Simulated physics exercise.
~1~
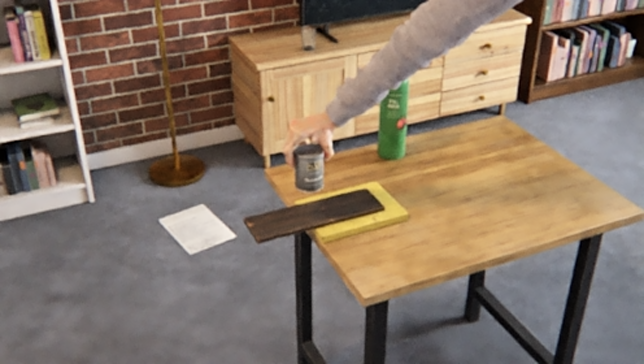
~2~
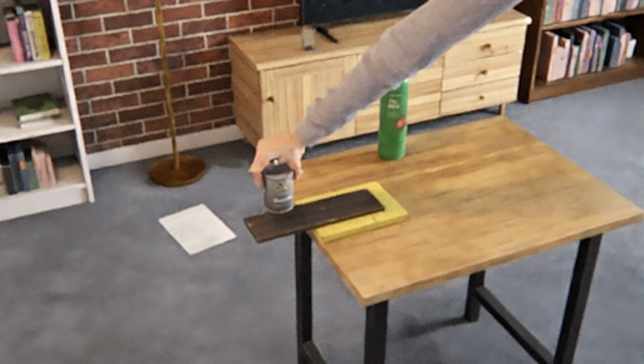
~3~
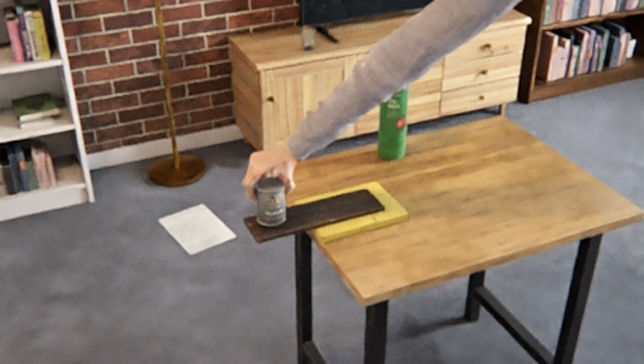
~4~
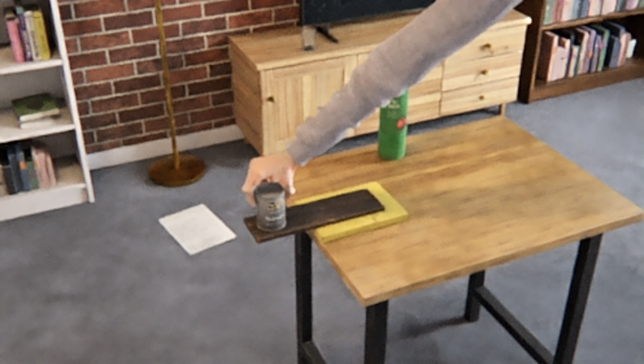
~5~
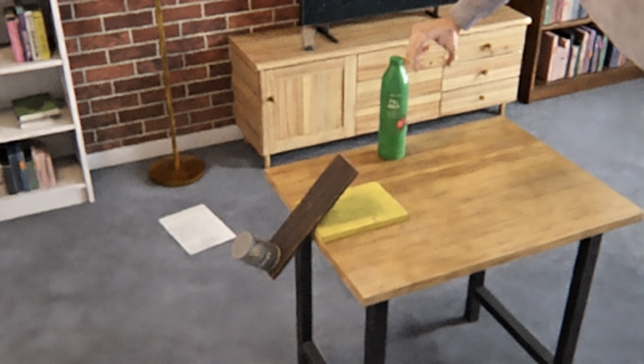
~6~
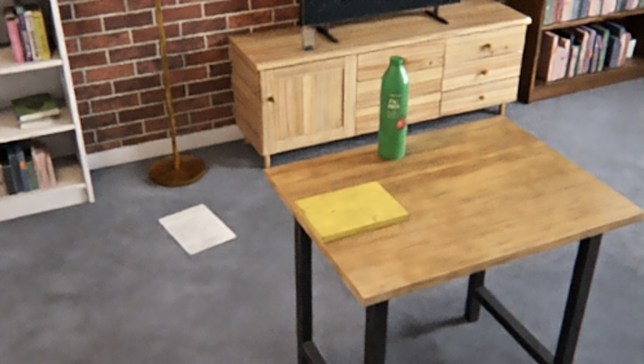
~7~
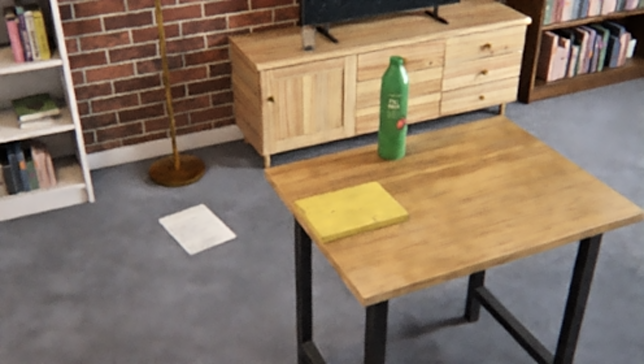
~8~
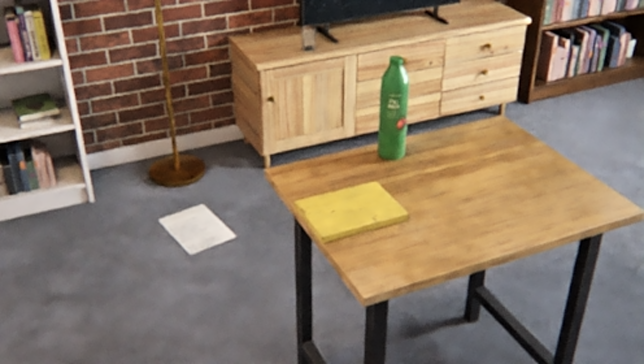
At the start, a hand holds a small grey tin above a wooden table, where a dark board rests on a yellow slab with one end jutting past the left edge, and a green bottle stands behind. The hand carries the tin left and lowers it onto the overhanging end of the board, keeping hold of it for a moment. Once the hand lets go and draws back to the right, the board tips steeply and the tin leans and drops with it. Both go off the edge and out of sight, leaving the yellow slab and green bottle still in place on the table.
